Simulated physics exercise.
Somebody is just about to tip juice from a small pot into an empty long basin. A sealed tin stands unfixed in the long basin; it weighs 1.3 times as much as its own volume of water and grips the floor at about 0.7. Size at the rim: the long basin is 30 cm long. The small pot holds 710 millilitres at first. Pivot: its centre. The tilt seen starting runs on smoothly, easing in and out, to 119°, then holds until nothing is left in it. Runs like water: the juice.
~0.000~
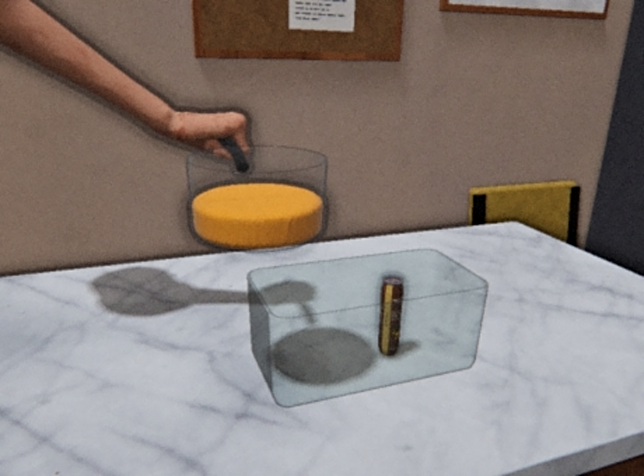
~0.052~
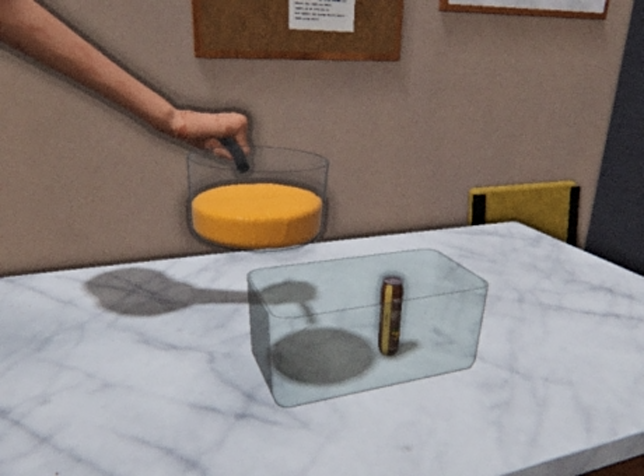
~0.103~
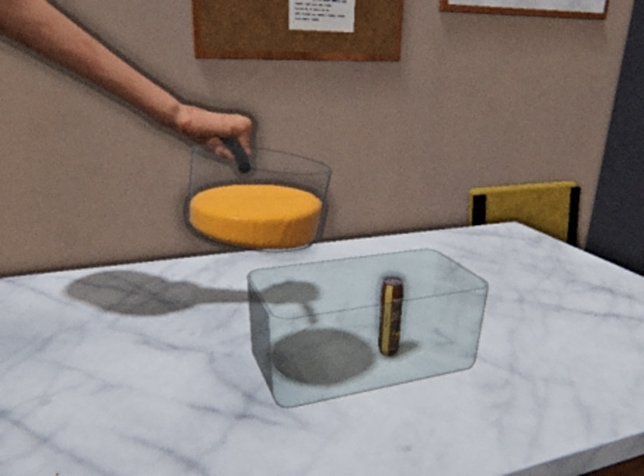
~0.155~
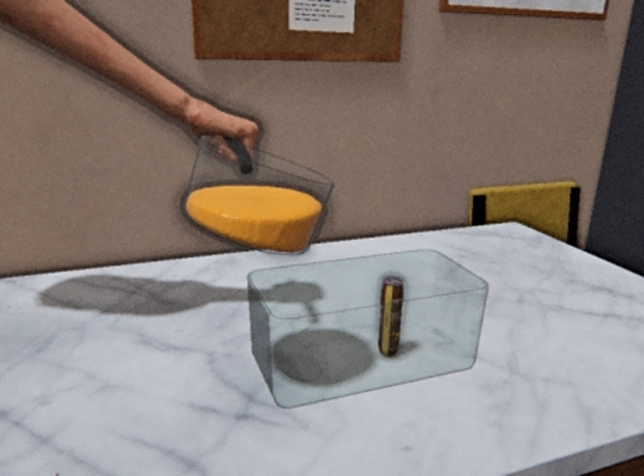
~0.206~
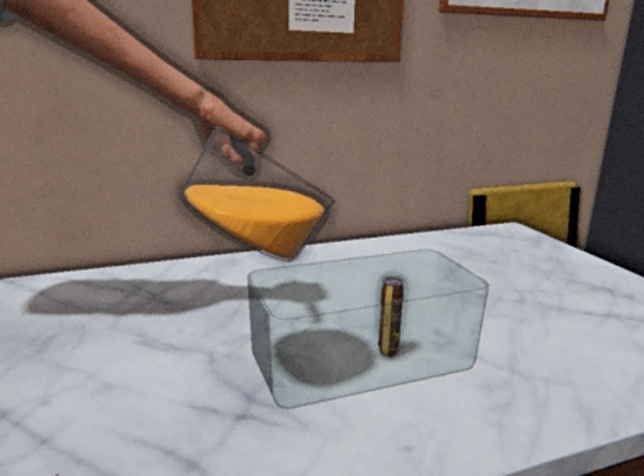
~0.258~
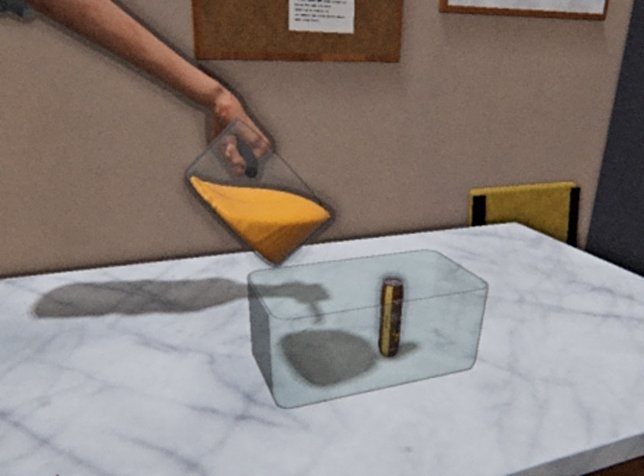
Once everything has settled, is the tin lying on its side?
No - it will make it through.
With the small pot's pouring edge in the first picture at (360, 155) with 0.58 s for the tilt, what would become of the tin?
Then it tips over.
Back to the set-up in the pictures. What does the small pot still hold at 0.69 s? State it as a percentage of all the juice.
About 3 % is still there.
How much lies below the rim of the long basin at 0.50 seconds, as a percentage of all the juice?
About 54%.
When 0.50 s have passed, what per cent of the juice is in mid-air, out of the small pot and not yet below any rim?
Roughly 28 %.
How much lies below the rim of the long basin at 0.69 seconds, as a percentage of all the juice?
Roughly 92 percent of it.
Then, 0.50 s in, the tilt is 114° and 18 per cent is still to pour; the tin stands where it began.
Then, 0.69 s in, the tilt is 119° and 3 per cent is still to pour; the tin stands where it began.
Then, 0.87 s in, the tilt is 119° and 0 per cent is still to pour; the tin stands where it began.
Then, 1.08 s in, the tilt is 119° and 0 per cent is still to pour; the tin stands where it began.
Finally, the tin stands where it began.
